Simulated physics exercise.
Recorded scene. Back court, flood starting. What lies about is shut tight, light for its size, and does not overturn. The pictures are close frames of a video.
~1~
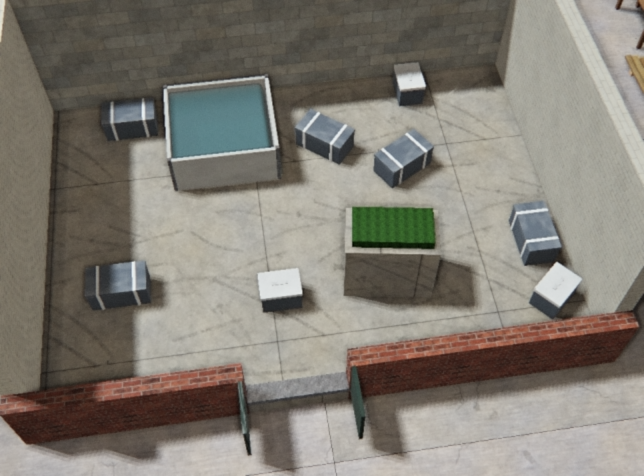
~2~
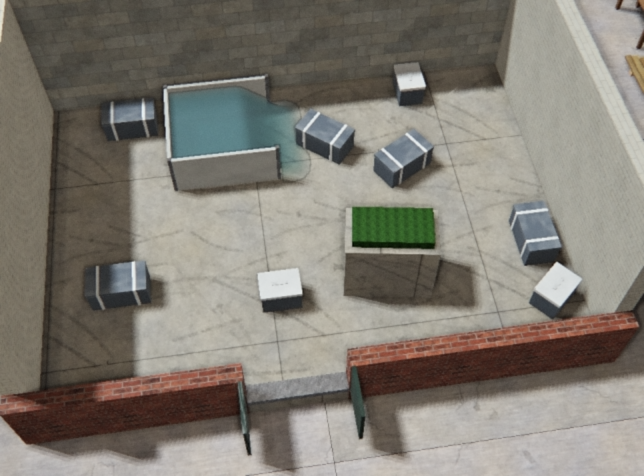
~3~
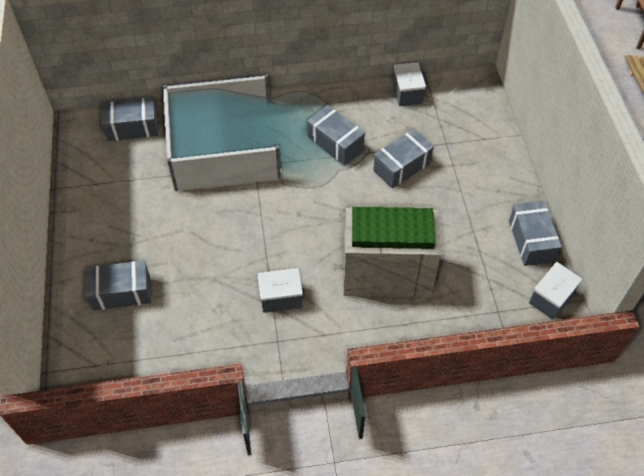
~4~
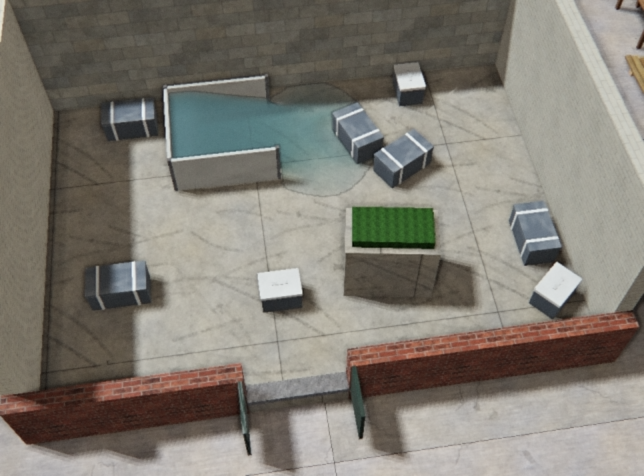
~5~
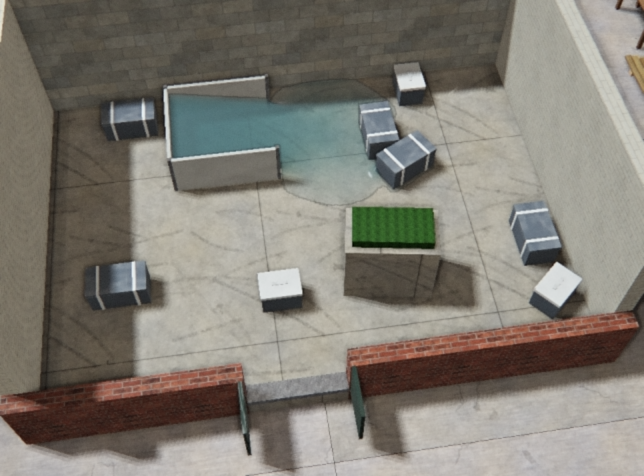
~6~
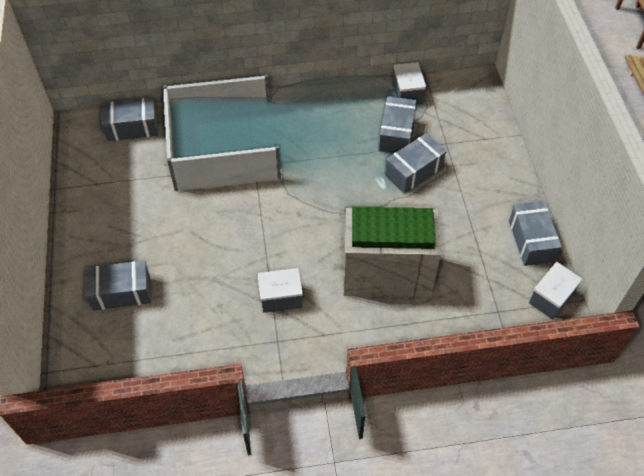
At first, a white-walled tank of blue-green water stands closed in a paved court scattered with strapped grey trunks. Its right side opens and water spreads rightward across the floor, pushing the nearest trunk along and turning it, until the neighbouring trunk also shifts slightly right while the others stay put.
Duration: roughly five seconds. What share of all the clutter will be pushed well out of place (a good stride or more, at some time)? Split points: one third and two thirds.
The part that gets shoved well aside lies in the middle band.
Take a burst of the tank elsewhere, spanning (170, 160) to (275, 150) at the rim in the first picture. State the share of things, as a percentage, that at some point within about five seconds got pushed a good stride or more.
About 20 %.
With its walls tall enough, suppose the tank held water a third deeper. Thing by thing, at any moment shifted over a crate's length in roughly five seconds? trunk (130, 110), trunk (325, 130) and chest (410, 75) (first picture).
Answers, in the order asked: Stayed within the threshold, went past the threshold, went past the threshold.
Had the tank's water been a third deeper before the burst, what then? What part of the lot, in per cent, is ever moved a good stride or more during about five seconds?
About 60 %.
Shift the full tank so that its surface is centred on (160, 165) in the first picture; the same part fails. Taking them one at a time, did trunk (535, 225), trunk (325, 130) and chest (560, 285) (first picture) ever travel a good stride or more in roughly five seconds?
In order: Went well off, went well off, went well off.
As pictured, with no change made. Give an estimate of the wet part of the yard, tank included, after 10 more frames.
Around 45 percent.
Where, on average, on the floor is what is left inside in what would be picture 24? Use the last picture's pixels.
That works out to about (388, 232) on the floor.
A moment on, 2 of 8 are well off their spots; 0 afloat.
Next, 3 of 8 are well off their spots; 3 afloat.
Later, 4 of 8 are well off their spots; 5 afloat.
In the end, 5 of 8 are well off their spots, and 5 have been at some point; 4 afloat.
